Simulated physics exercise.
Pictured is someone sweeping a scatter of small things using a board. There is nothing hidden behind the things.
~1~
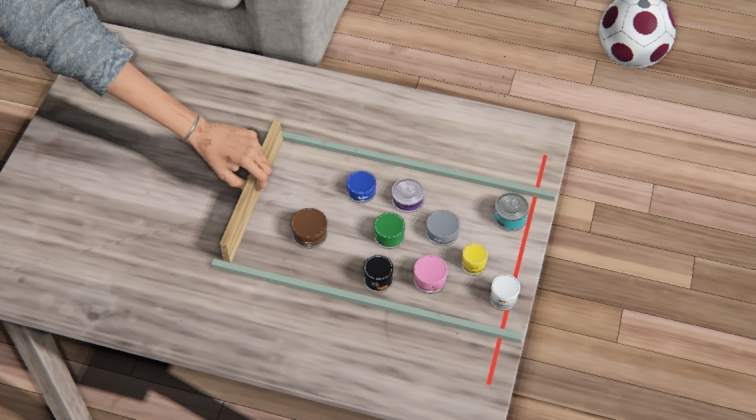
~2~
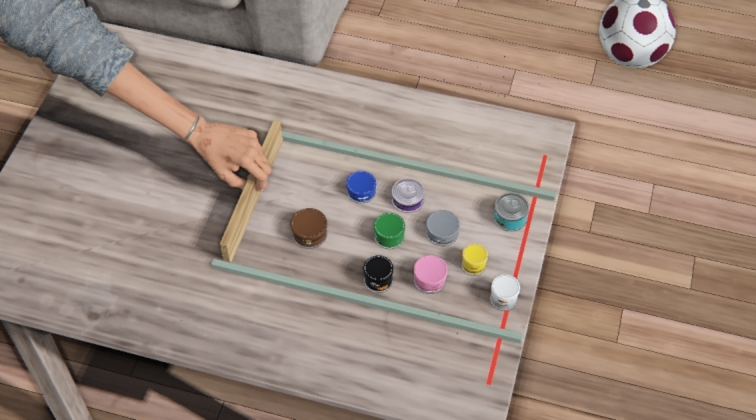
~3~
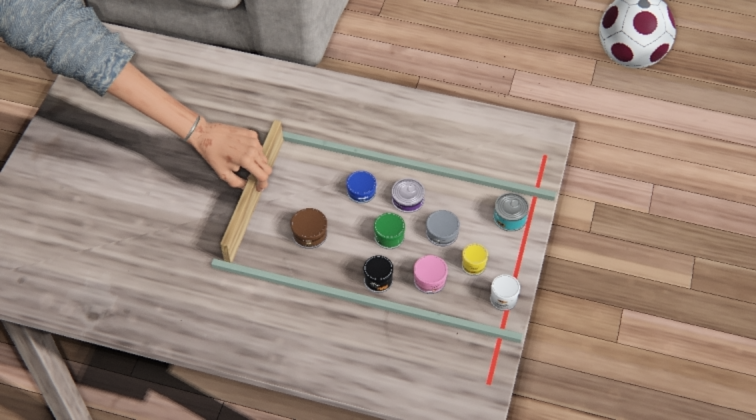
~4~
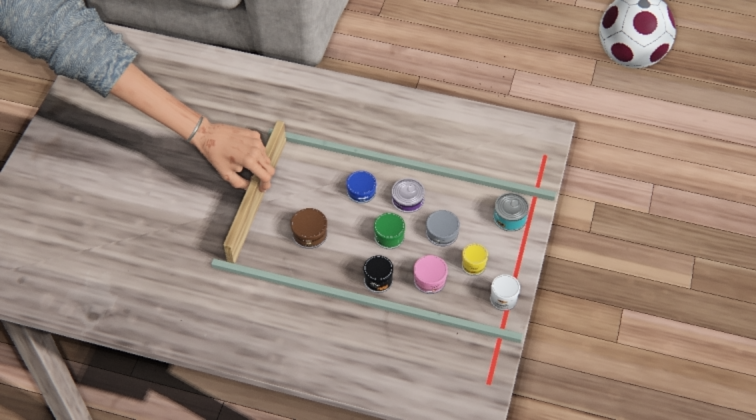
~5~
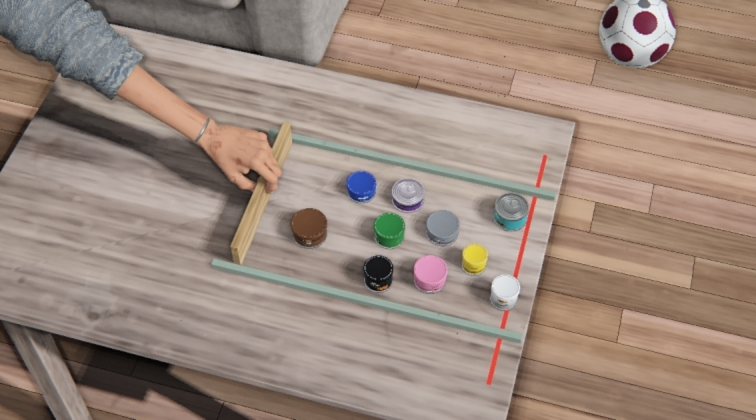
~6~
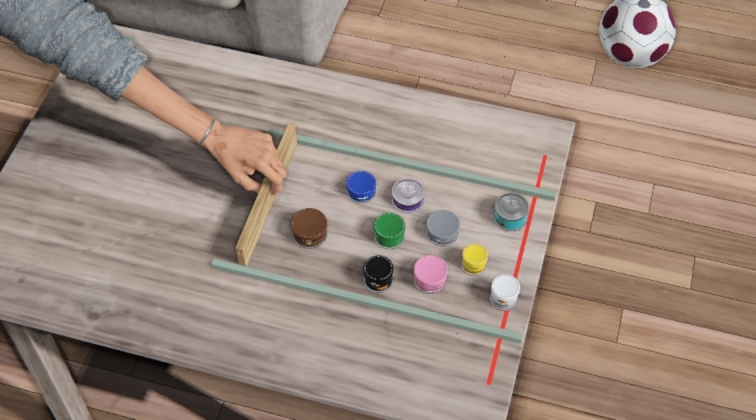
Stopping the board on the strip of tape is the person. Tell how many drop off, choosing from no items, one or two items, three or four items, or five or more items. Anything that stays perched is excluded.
Five or more items drop off.
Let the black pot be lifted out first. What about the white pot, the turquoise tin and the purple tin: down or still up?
White pot down; turquoise tin down; purple tin down.
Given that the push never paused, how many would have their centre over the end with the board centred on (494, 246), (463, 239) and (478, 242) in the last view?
Counts per position: 2 / 0 / 2.
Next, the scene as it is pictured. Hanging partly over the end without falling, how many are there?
Result: 4.
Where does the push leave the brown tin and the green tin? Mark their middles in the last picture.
In the last picture they sit at about (532, 283) and about (536, 254).
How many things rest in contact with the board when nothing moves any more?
In contact: 4.
A little later, none off yet; white pot at rest near (505, 293); turquoise tin at rest near (511, 212); yellow tin at rest near (474, 260).
When it is over, the number that fall off is five or more; down, purple tin, grey tin, pink tin, yellow tin, turquoise tin and white pot.
